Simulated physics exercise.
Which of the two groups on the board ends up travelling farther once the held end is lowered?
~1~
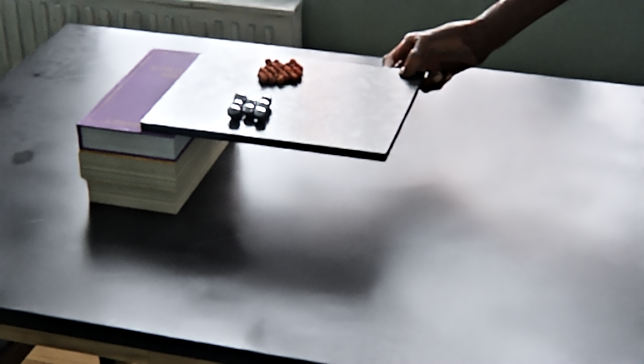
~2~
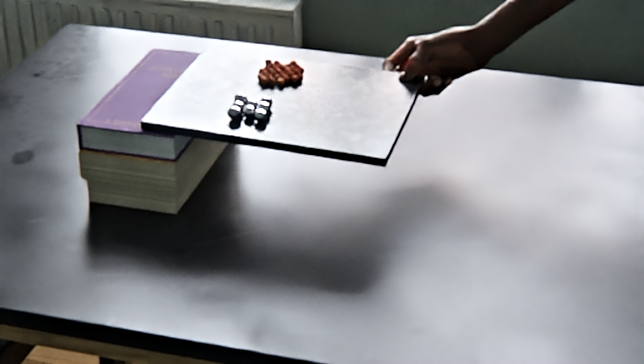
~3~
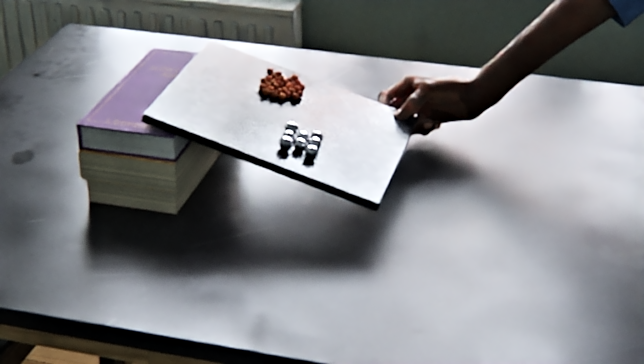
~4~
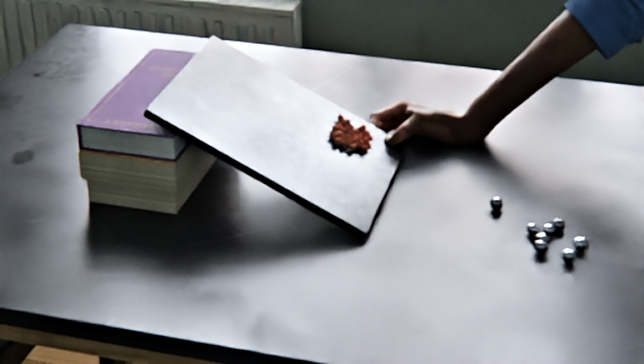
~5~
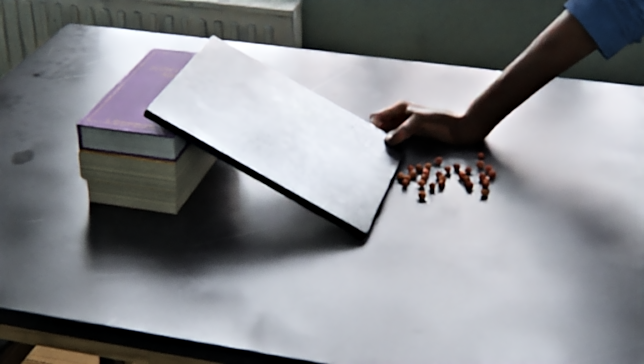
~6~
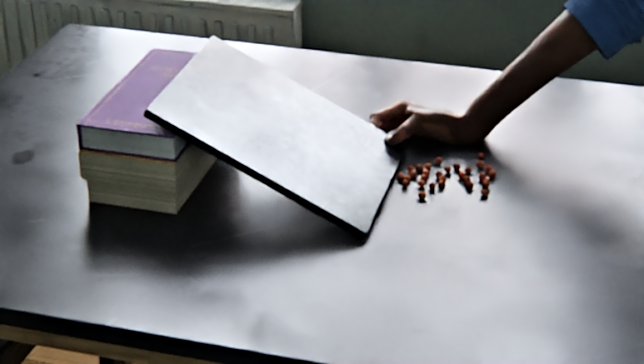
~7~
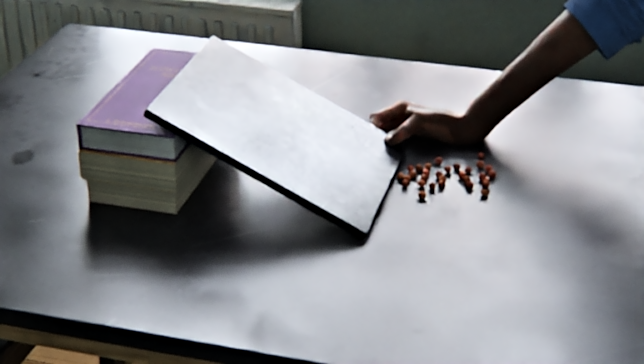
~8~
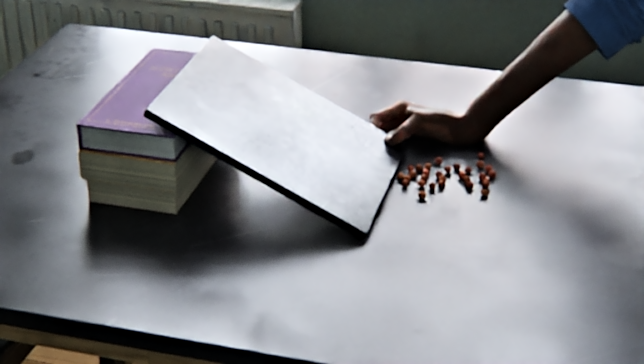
The shiny metallic balls nearer the viewer travel farther, rolling across the table and out of sight, while the reddish-brown pieces stop just past the end of the board.
The clip opens on a pale board with one end on a pile of books and the other held level by a hand, carrying a small group of shiny metallic balls nearer the viewer and a cluster of reddish-brown pieces behind. The hand lowers the right end, and the board begins to slope. The balls run down and off the board, scattering across the dark table to the right, while the reddish pieces slide toward the low end. Soon the balls are out of sight. The reddish pieces come off too and lie still, spread just beyond the board's edge beside the hand.
